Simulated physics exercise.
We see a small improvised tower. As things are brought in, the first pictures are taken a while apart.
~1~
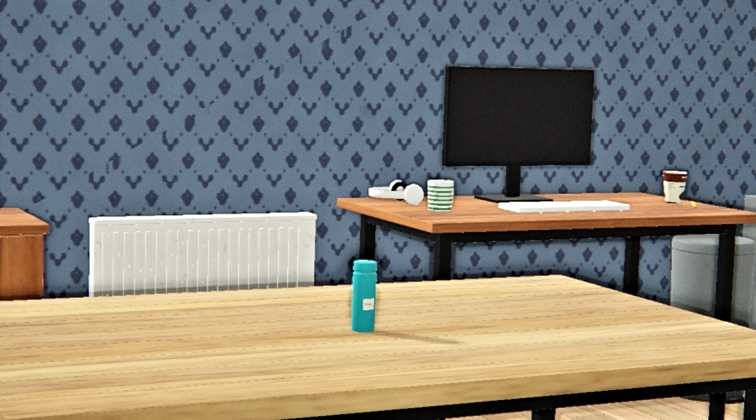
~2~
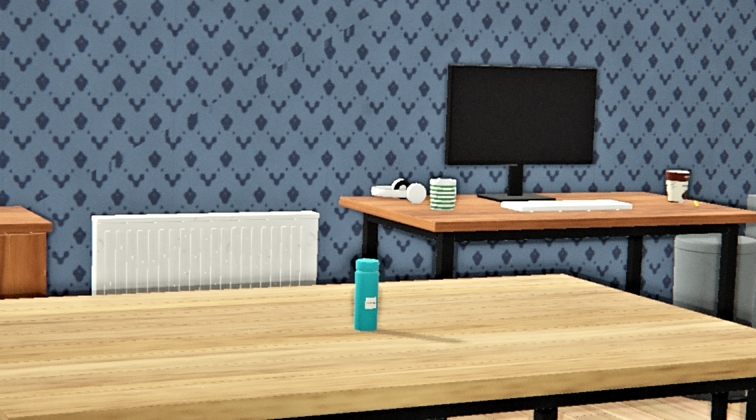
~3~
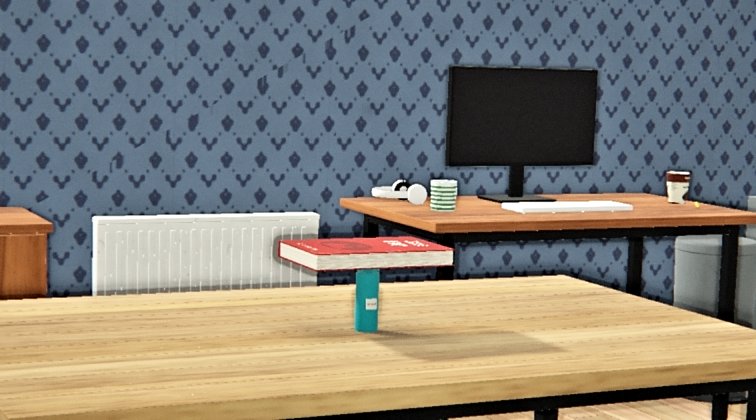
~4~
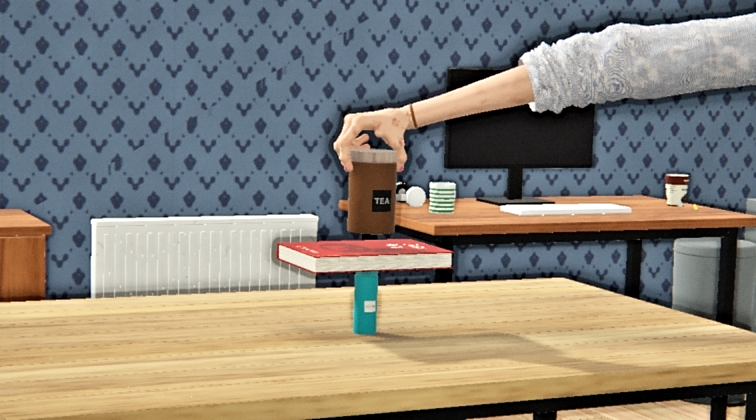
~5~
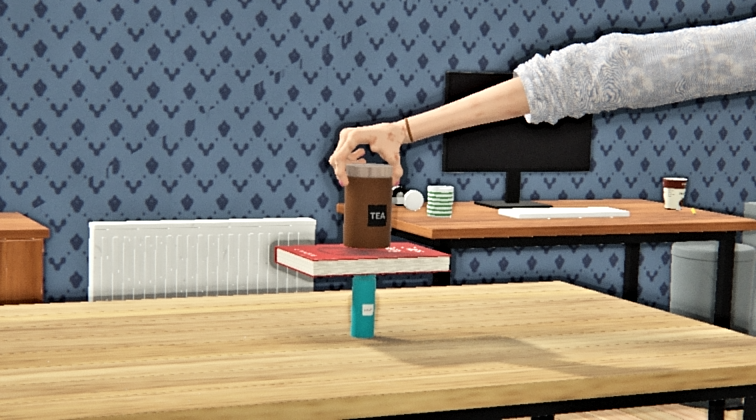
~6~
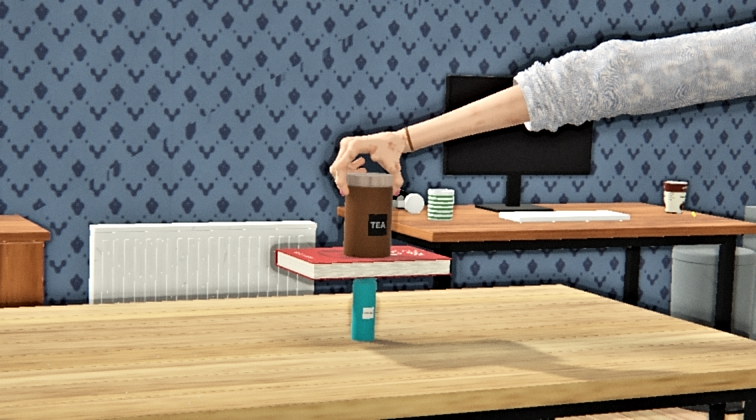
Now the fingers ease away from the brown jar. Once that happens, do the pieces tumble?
The result: No fall.
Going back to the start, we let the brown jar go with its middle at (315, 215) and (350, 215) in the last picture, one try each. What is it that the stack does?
It falls the first time and does not fall the second time.
Then, 0.30 s past the last view, nothing moves.
Then, 0.70 s past the last view, brown jar resting near (368, 215).
Finally, all 3 still in place. Final places as the last picture's camera would see them, brown jar near (368, 215). The stack stays up.
